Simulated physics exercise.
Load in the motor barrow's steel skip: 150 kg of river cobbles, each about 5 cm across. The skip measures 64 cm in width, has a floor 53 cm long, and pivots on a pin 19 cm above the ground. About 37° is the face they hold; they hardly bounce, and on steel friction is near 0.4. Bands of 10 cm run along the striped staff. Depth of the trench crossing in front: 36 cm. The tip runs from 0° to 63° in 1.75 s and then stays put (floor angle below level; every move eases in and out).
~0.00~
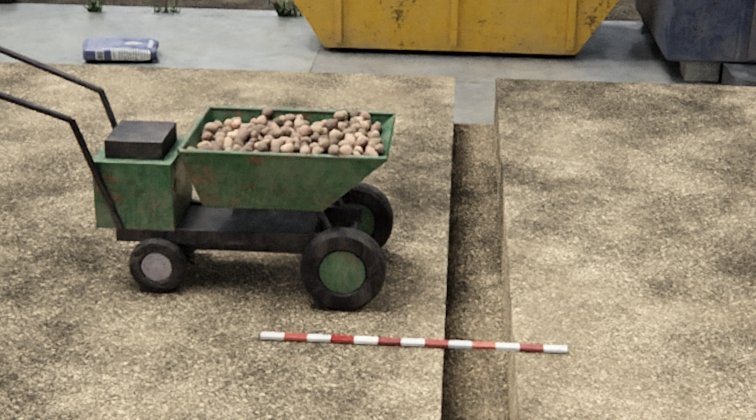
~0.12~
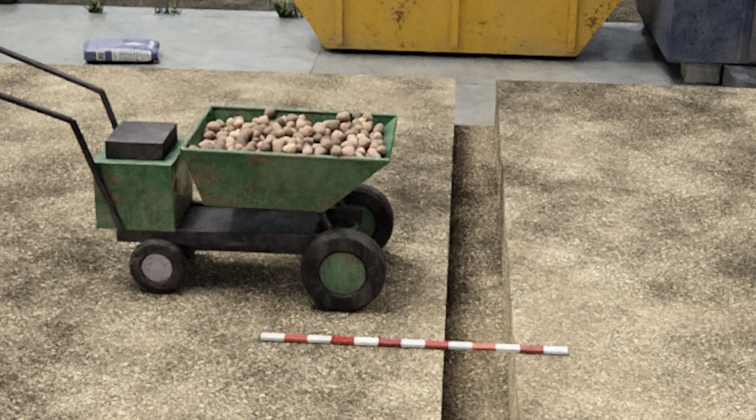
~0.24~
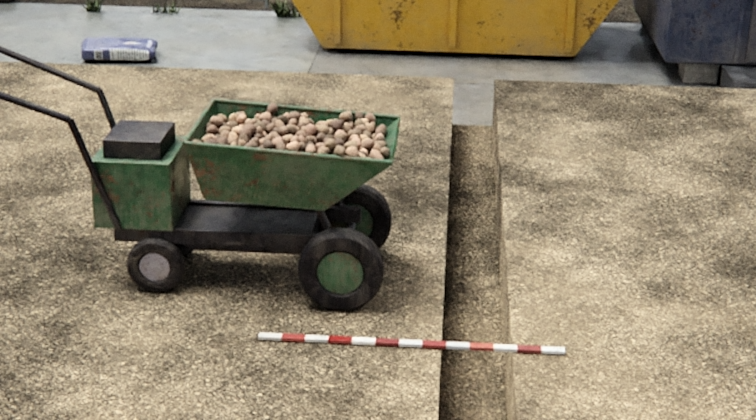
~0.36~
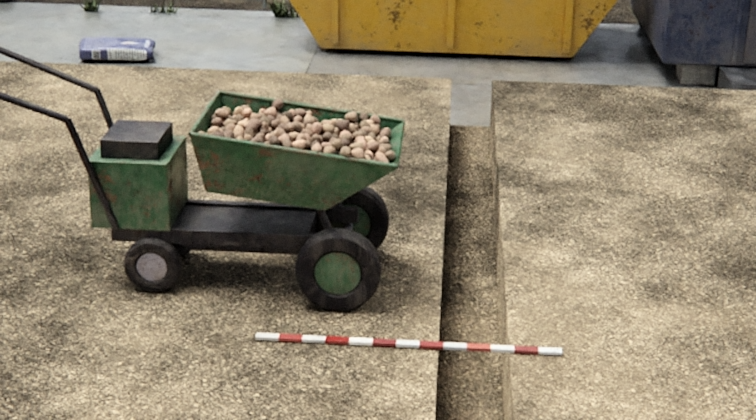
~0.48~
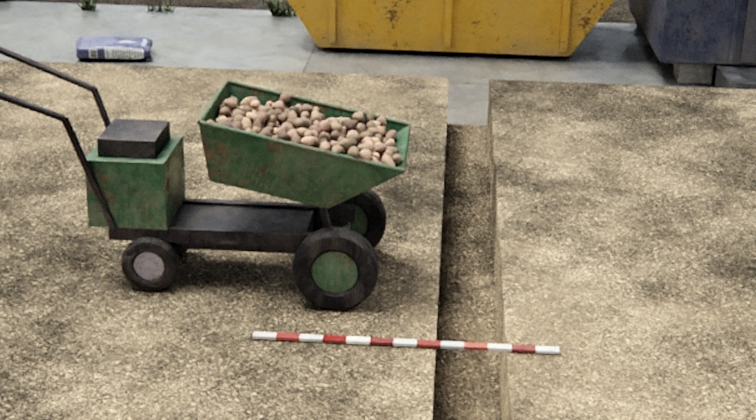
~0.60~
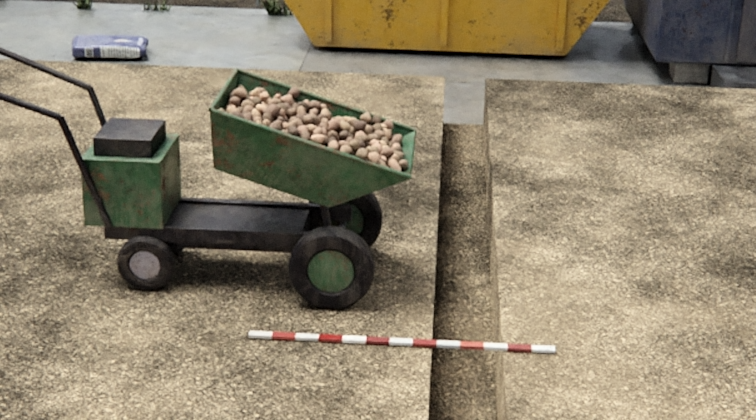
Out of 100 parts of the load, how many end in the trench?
Some 56 out of 100.
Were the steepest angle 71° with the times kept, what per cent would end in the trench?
Roughly 50 per cent would end in the trench.
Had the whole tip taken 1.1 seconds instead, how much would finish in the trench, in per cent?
That works out at about 50 in a hundred.
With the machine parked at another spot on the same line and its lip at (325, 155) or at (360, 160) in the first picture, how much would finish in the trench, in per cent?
Result: Close to 90 then close to 85 per cent.
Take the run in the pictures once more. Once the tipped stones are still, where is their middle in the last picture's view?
Roughly at (491, 324).
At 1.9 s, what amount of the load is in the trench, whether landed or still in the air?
By that moment, roughly 25 per cent of the load.
After 1.3 s the floor is at 53°; 99 % in the skip, 1 % in the trench; the foremost stones are at (467, 212).
After 1.9 s the floor is at 63°; 50 % in the skip, 25 % in the trench, 24 % past the trench; the foremost stones are at (579, 290).
After 2.2 s the floor is at 63°; 23 % in the skip, 34 % in the trench, 43 % past the trench; the foremost stones are at (639, 287).
After 4.2 s the floor is at 63°; 0 % in the skip, 56 % in the trench, 44 % past the trench; the foremost stones are at (667, 288).
